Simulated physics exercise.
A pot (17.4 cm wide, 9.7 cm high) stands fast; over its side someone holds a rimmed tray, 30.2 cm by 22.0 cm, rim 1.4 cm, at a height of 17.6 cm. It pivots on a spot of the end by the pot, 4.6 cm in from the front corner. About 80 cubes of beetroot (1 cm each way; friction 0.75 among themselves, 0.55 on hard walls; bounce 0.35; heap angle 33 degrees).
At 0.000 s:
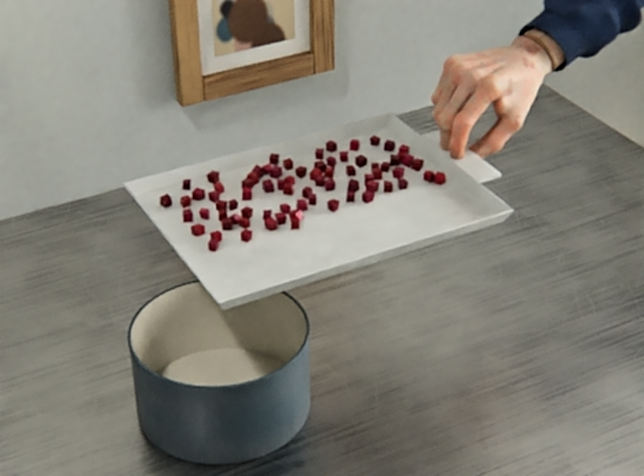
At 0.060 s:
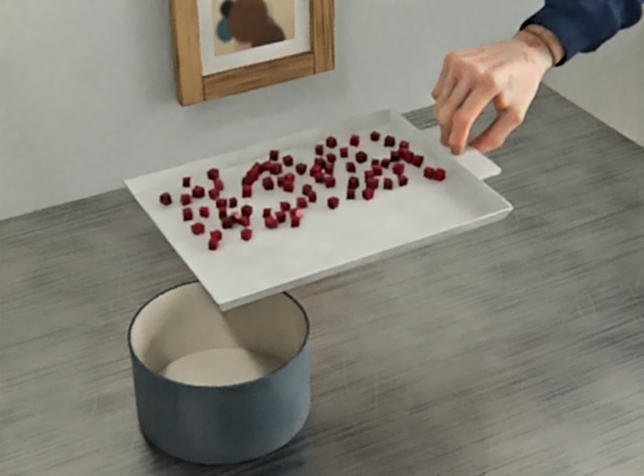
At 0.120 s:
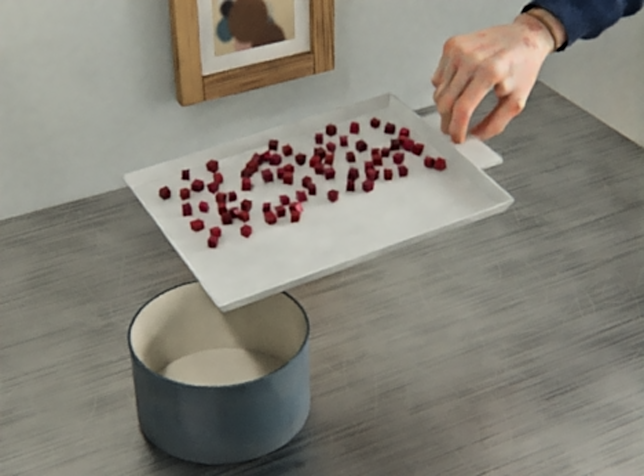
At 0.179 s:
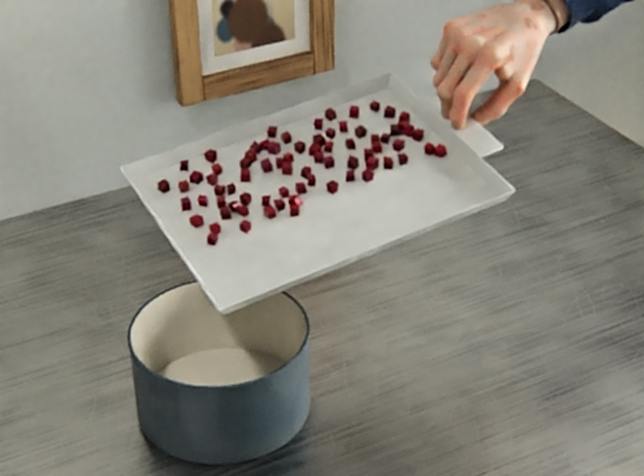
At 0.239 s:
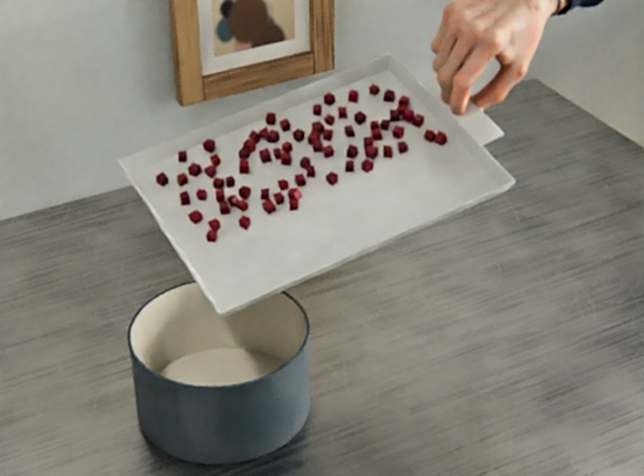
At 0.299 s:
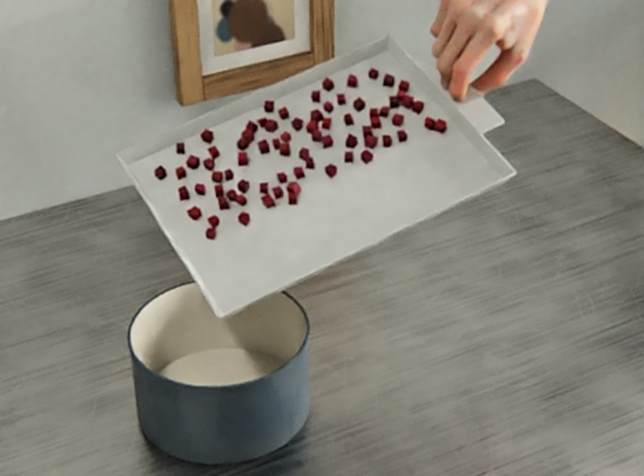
At the start, a hand holds a white rimmed tray scattered with small dark red cubes nearly level above a blue-grey pot on a grey surface. The hand then raises the right end, steepening the tray's slant down toward the left, while the cubes stay spread across it and the pot remains still.
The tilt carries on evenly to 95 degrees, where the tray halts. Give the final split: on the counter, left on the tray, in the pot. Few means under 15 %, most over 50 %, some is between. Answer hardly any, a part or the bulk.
On the counter: The bulk; left on the tray: Hardly any; in the pot: Hardly any.
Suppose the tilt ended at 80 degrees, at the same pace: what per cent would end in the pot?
Then about 5 per cent.
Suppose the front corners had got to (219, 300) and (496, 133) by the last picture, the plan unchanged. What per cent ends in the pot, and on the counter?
Pot 30, counter 70.
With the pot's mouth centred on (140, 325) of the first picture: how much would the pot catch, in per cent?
Some 0 per cent.
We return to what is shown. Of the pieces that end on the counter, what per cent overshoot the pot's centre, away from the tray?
Some 90 per cent.
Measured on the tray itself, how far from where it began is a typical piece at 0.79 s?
Roughly 13 cm.
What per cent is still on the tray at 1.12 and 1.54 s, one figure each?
In turn: 5, 0.
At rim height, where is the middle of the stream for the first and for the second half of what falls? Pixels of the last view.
At about (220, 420), then at (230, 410).
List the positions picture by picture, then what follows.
Tray tilt 0 degrees, front corners at (223, 296) and (504, 208); middle of the pieces at (307, 193); pot at (219, 329), in the first frame.
Tray tilt 1 degrees, front corners at (222, 297) and (504, 206); middle of the pieces at (307, 190), in the second frame.
Tray tilt 4 degrees, front corners at (222, 299) and (505, 198), lowest corner left front; middle of the pieces at (307, 183), in the third frame.
Tray tilt 9 degrees, front corners at (222, 302) and (505, 189), lowest corner left front; middle of the pieces at (306, 173), in the fourth frame.
Tray tilt 13 degrees, front corners at (222, 305) and (506, 179), lowest corner left front; middle of the pieces at (305, 163), in the fifth frame.
Tray tilt 18 degrees, front corners at (222, 308) and (506, 171), lowest corner left front; middle of the pieces at (304, 155); pot at (219, 329). The tray's pace is about 75 degrees a second, in the sixth frame.
Then, at 0.79 s, tilt 54 degrees; the tray holds 100 %, the pot 0 %.
After 1.12 s, tilt 79 degrees; the tray holds 5 %, the pot 5 %.
After 1.54 s, tilt 95 degrees; the tray holds 0 %, the pot 10 %.
By 2.5 s all is still; counter 90 %, tray 0 %, pot 10 %.
